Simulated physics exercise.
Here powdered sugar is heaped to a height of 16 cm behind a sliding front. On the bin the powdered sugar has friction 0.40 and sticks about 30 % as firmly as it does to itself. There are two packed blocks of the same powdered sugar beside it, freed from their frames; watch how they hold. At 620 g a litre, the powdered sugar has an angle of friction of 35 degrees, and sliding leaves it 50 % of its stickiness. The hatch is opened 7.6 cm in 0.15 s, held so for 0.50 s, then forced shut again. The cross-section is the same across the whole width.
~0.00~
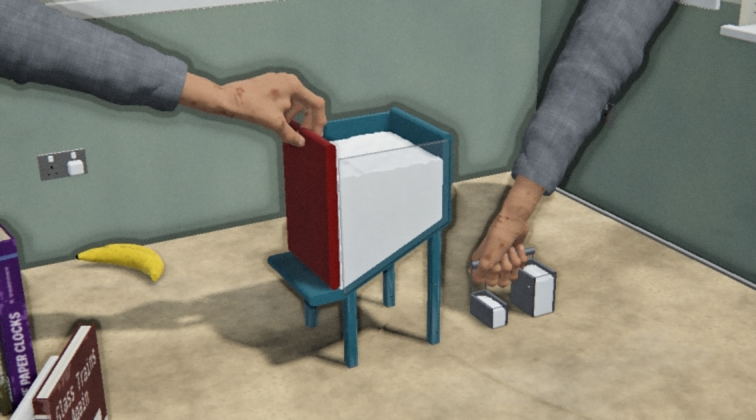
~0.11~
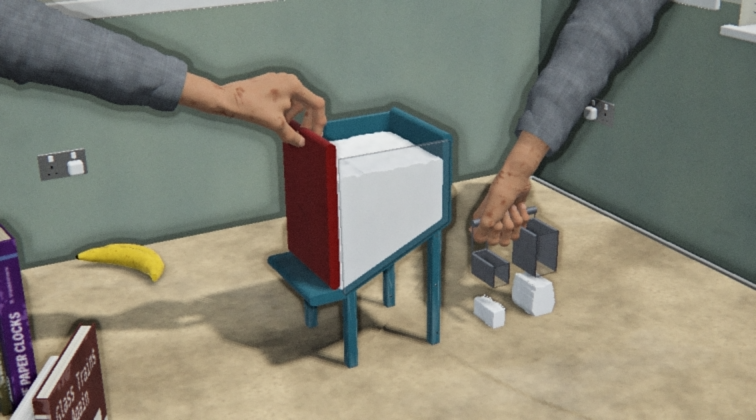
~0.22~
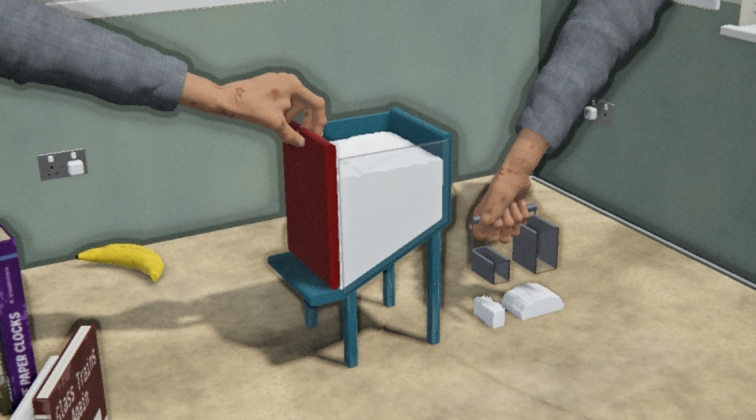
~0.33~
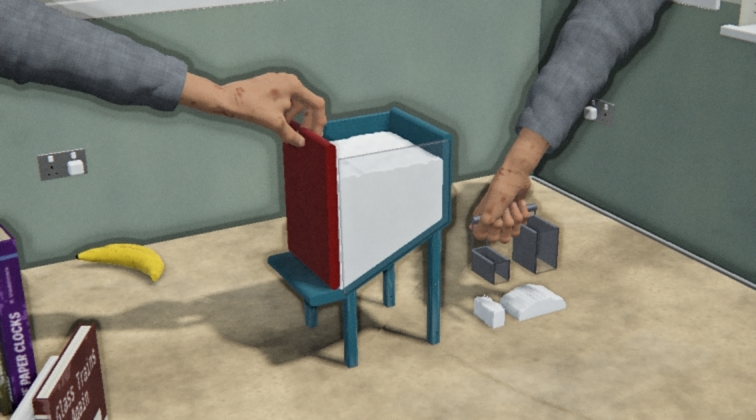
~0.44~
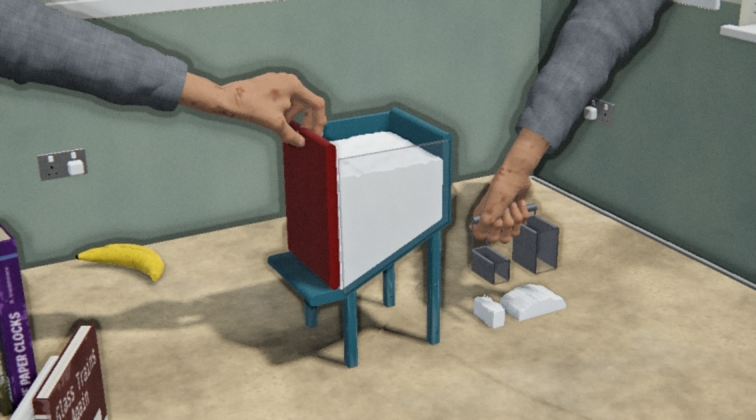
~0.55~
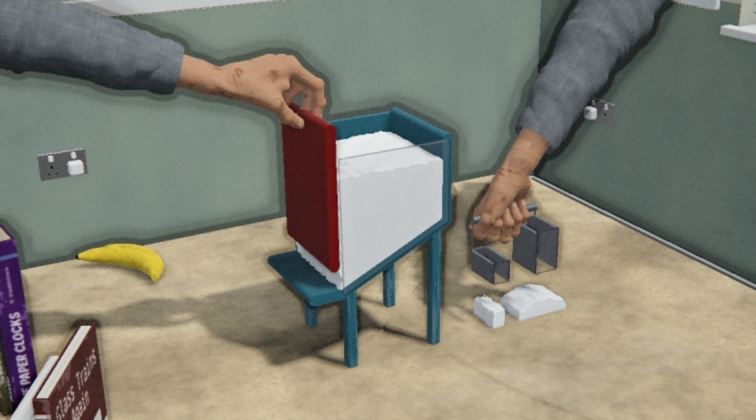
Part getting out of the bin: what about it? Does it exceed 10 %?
Yes.
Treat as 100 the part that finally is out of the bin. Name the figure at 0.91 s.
Roughly 40 per cent.
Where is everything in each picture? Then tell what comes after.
Top of the hatch at (332, 150), not yet moved; top of the powdered sugar at (354, 176); blocks stand 2.8 cm, 5.9 cm (left to right), in the first frame.
Top of the hatch at (332, 150), not yet moved; top of the powdered sugar at (354, 176); blocks stand 2.8 cm, 5.1 cm (left to right), in the second frame.
Top of the hatch at (332, 150), not yet moved; top of the powdered sugar at (354, 176); blocks stand 2.8 cm, 2.9 cm (left to right), in the third frame.
Top of the hatch at (332, 150), not yet moved; top of the powdered sugar at (354, 176); blocks stand 2.8 cm, 2.8 cm (left to right), in the fourth frame.
Top of the hatch at (332, 150), not yet moved; top of the powdered sugar at (354, 176); blocks stand 2.8 cm, 2.8 cm (left to right), in the fifth frame.
Top of the hatch at (332, 131), moved 2.5 cm; top of the powdered sugar at (354, 176); blocks stand 2.8 cm, 2.8 cm (left to right), in the sixth frame.
After 0.72 s, the hatch is 7.6 cm open and 1 % is out.
After 0.91 s, the hatch is 7.6 cm open and 10 % is out.
After 1.11 s, the hatch is 7.6 cm open and 16 % is out.
After 1.30 s, the hatch is 2.1 cm open and 22 % is out.
After 1.61 s, at the end, the hatch is shut and 23 % is out.
